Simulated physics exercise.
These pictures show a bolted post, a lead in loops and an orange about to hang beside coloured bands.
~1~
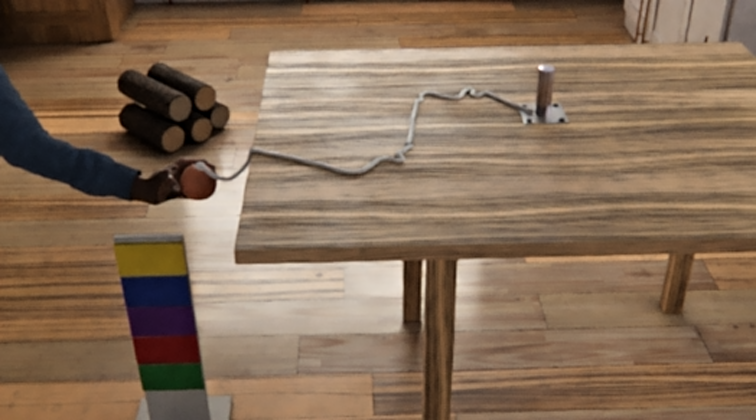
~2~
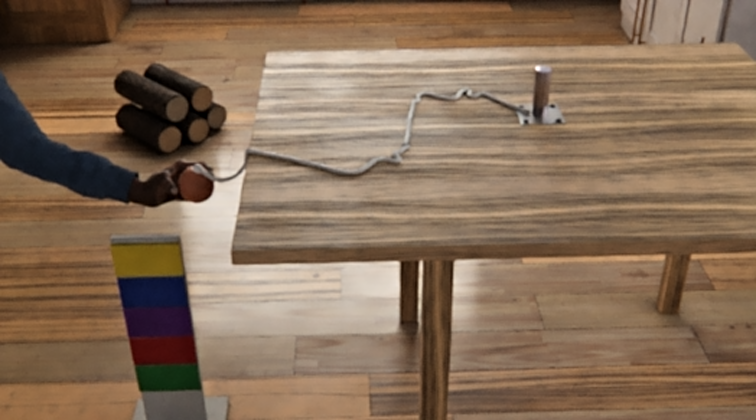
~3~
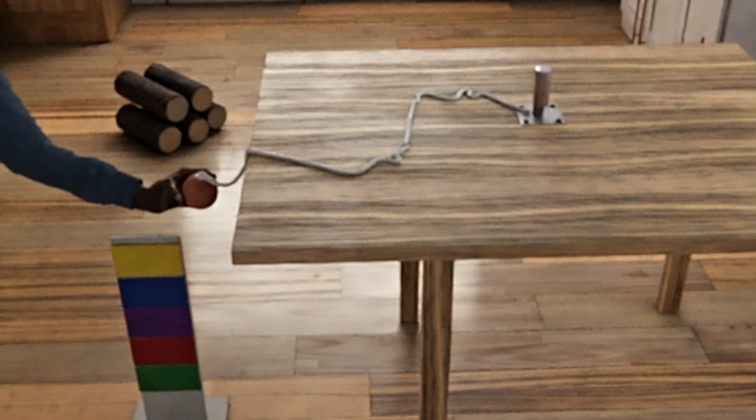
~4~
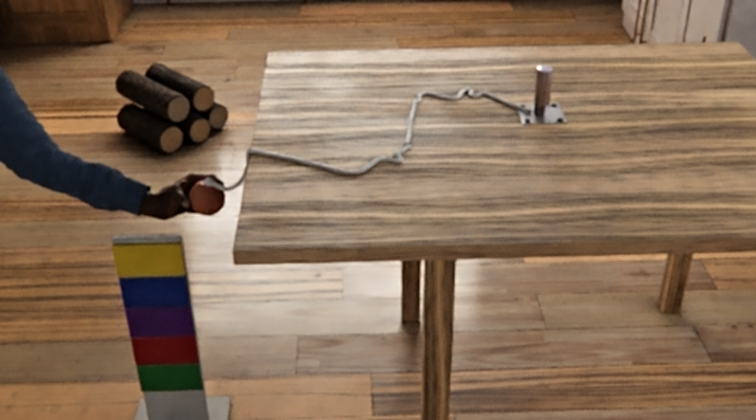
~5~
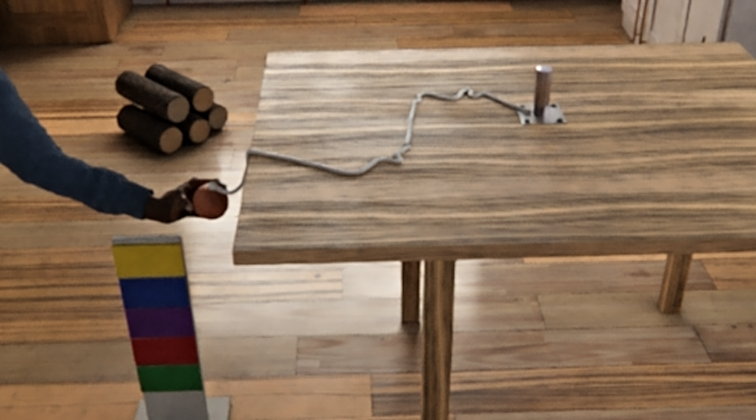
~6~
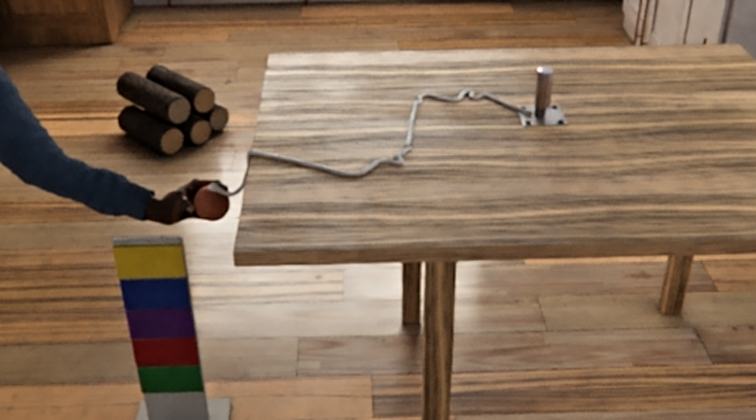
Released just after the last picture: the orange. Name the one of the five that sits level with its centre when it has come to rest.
That would be green.
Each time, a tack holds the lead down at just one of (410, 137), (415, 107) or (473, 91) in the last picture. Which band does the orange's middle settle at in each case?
For the first place it's blue, for the second purple, and for the third red.
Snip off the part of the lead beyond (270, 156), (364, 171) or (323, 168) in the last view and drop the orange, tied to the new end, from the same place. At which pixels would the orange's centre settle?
One spot per try: (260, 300), (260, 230), and (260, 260).
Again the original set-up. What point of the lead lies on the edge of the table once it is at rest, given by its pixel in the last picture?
The bit in question sits close to (410, 148).
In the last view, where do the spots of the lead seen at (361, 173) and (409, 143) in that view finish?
Near (261, 205) and (264, 128).
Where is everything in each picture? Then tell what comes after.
The first picture shows orange (199, 183); yellow (150, 261); blue (156, 292); purple (161, 322); red (166, 351); green (171, 378).
The second picture shows orange (196, 185); lead through (492, 98) (429, 94) (408, 133) (372, 163) (280, 157).
The third picture shows orange (201, 192).
The fourth picture shows orange (207, 198); lead through (494, 98) (430, 94) (410, 132) (373, 163) (282, 157).
The fifth picture shows orange (211, 202).
The sixth picture shows orange (212, 203); lead through (494, 100) (431, 95) (410, 134) (374, 165) (282, 158).
Early on, orange near (237, 340); level with red.
Midway, orange near (290, 342); level with green.
Near the end, orange near (269, 356); level with green.
Finally, orange near (278, 354); level with green. Its centre hangs level with the green band.
